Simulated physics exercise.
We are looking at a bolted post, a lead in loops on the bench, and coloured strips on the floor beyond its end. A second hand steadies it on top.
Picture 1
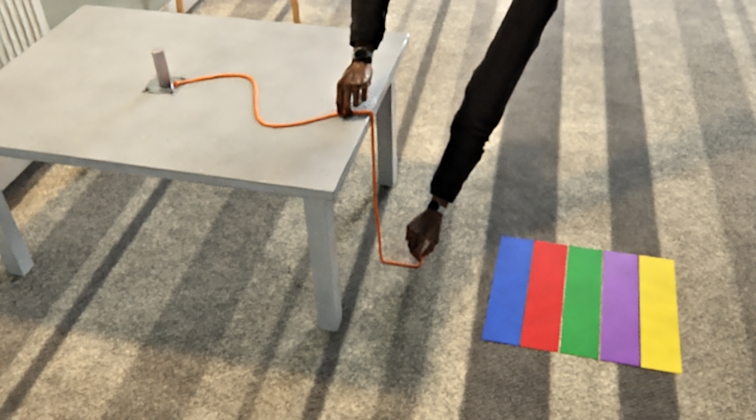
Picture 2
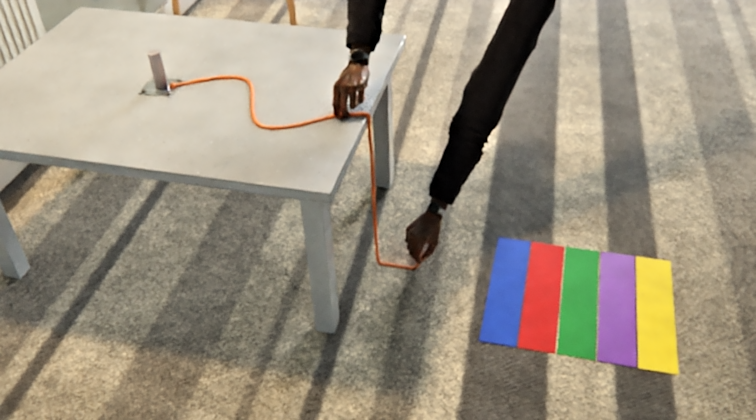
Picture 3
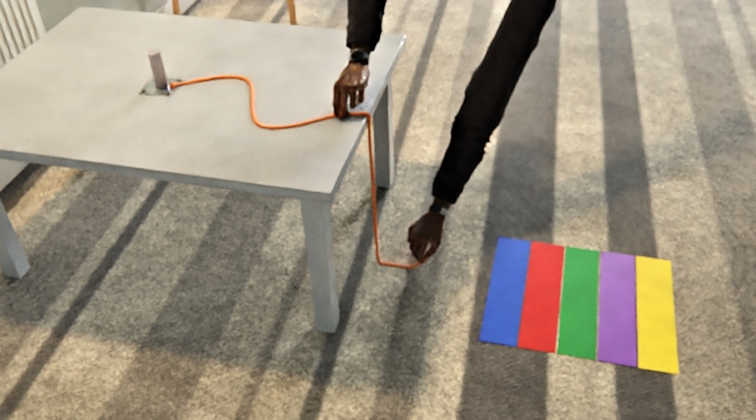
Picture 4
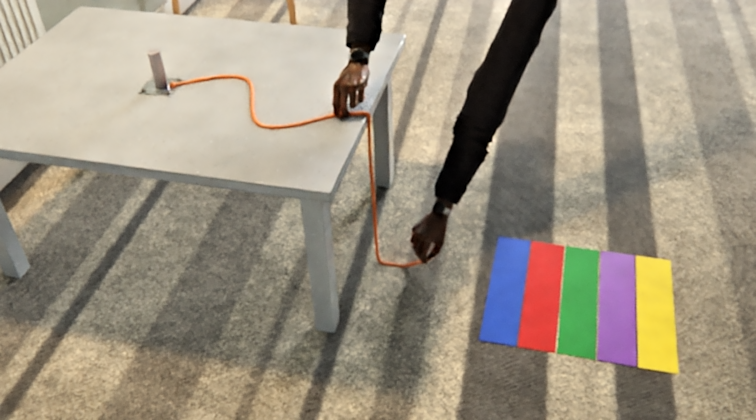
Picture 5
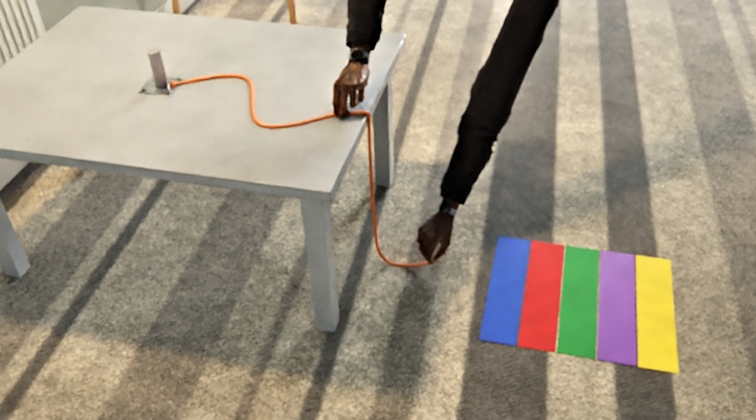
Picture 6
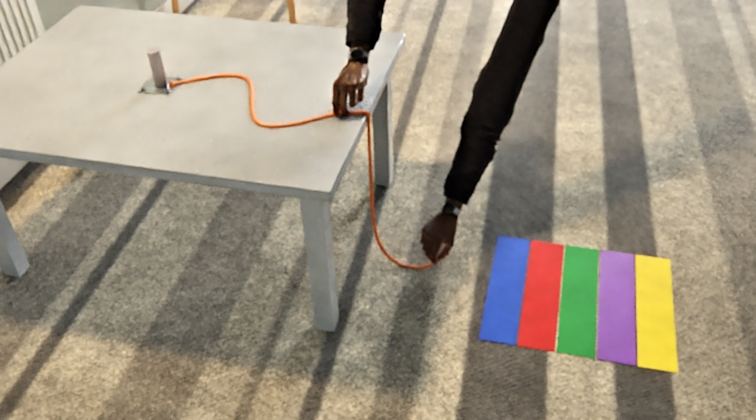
In a carpeted room, one hand presses an orange lead against the edge of a grey table while another holds its hanging end near the floor, left of blue, red, green, purple and yellow strips. The lower hand shifts slightly right, drawing the end a little closer to the strips as the lead's sharp lower bend softens into a curve.
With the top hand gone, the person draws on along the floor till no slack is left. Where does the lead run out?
It gets as far as the purple strip.
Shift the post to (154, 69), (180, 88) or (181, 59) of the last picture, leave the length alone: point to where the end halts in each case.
In that order: (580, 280), (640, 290) and (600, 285).
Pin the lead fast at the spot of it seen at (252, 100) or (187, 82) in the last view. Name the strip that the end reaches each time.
It would be green; purple.
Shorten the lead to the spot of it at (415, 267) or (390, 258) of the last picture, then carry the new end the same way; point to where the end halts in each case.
Near (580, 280) and (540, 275).
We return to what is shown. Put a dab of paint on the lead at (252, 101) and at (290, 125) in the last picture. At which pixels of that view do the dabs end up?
They go to (285, 104) and to (358, 114).
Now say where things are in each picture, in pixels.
The first picture shows end (422, 258); blue (504, 322); red (542, 328); green (580, 335); purple (620, 341); yellow (660, 348).
The second picture shows end (421, 260); lead through (208, 80) (253, 100) (290, 127) (368, 120) (374, 190) (377, 248).
The third picture shows end (424, 260).
The fourth picture shows end (427, 260); lead through (208, 79) (253, 99) (290, 126) (368, 119) (373, 189) (377, 247).
The fifth picture shows end (433, 260).
The sixth picture shows end (437, 261); lead through (207, 78) (252, 98) (290, 125) (368, 118) (372, 188) (380, 246).
Early on, end near (554, 278); over red.
Midway, end near (594, 284); over green.
At the end of the slack, end near (617, 287); over purple. The purple one.
